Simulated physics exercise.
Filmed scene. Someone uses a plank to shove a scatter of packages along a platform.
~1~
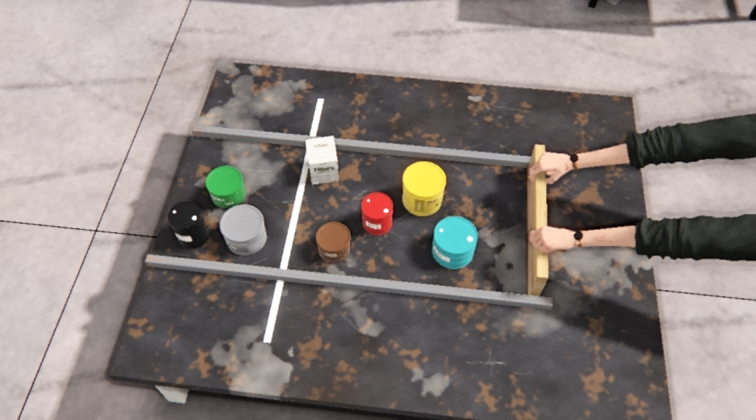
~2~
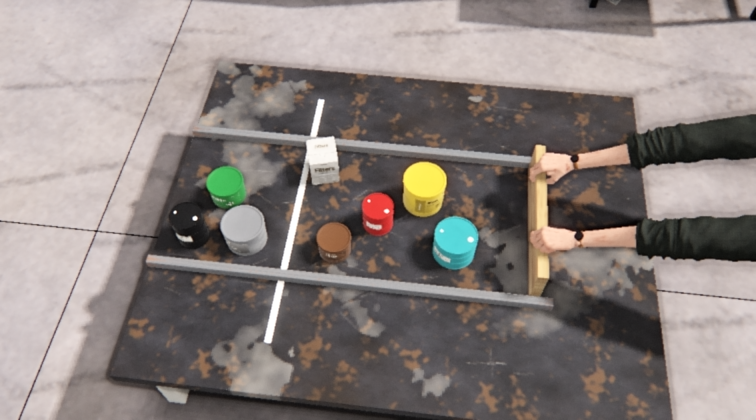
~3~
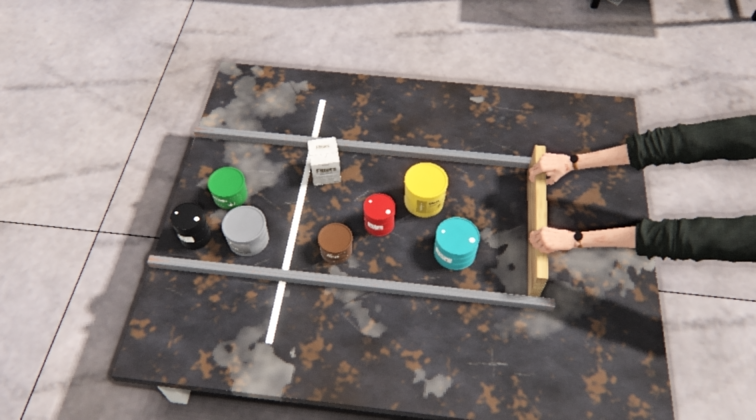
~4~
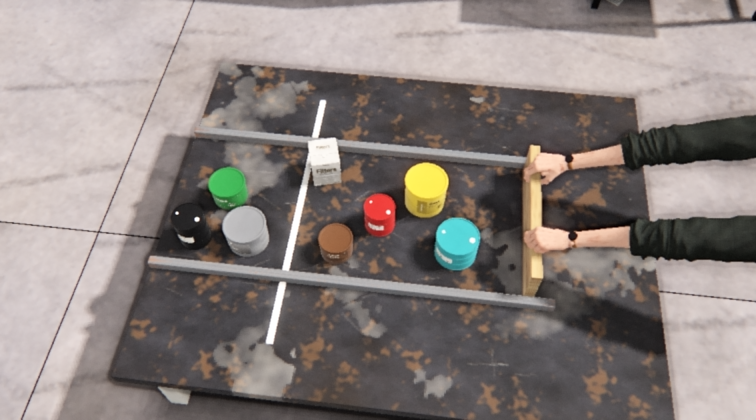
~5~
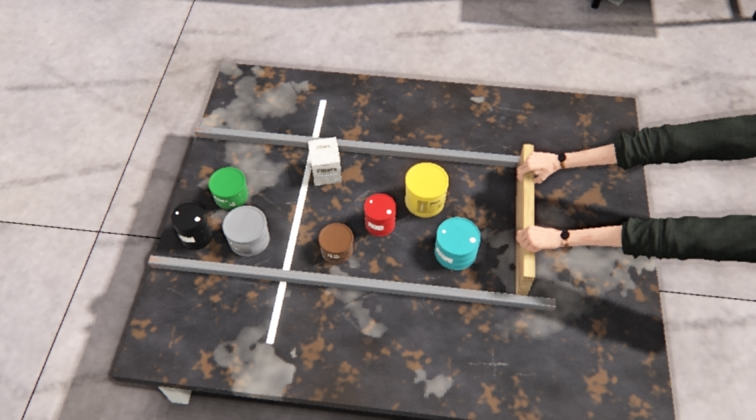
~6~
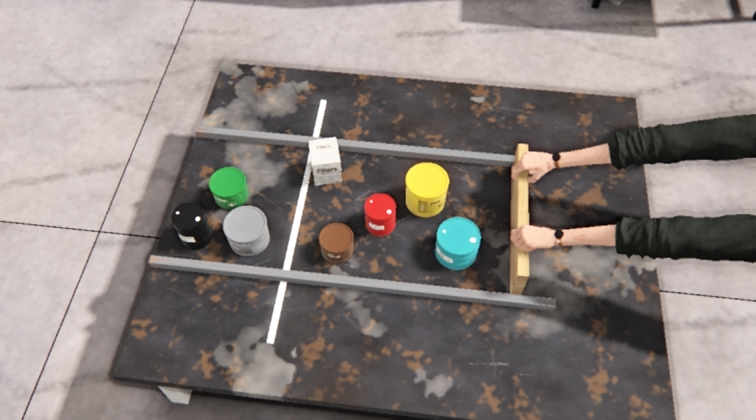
The footage shows a dark platform holding a white box and several coloured containers scattered between two rails, while a pair of hands at the right slides a wooden plank slightly leftward, the packages staying essentially still.
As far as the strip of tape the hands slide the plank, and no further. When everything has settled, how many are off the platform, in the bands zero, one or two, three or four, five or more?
Off the platform: Zero.
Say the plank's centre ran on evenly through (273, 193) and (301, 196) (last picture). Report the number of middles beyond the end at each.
First 0, then 0.
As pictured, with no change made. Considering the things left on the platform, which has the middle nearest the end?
The black canister ends up foremost.
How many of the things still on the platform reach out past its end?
0 is the number.
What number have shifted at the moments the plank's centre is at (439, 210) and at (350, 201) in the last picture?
Tally at point one: 2; at point two: 5.
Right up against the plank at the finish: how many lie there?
Counting them up gives 2.
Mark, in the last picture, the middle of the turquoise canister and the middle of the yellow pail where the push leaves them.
(272, 226) and (283, 178).
Soon after, none off yet; black canister at rest near (192, 226); green pail at rest near (230, 189); grey pail at rest near (247, 232).
In the end, the number that fall off is zero.
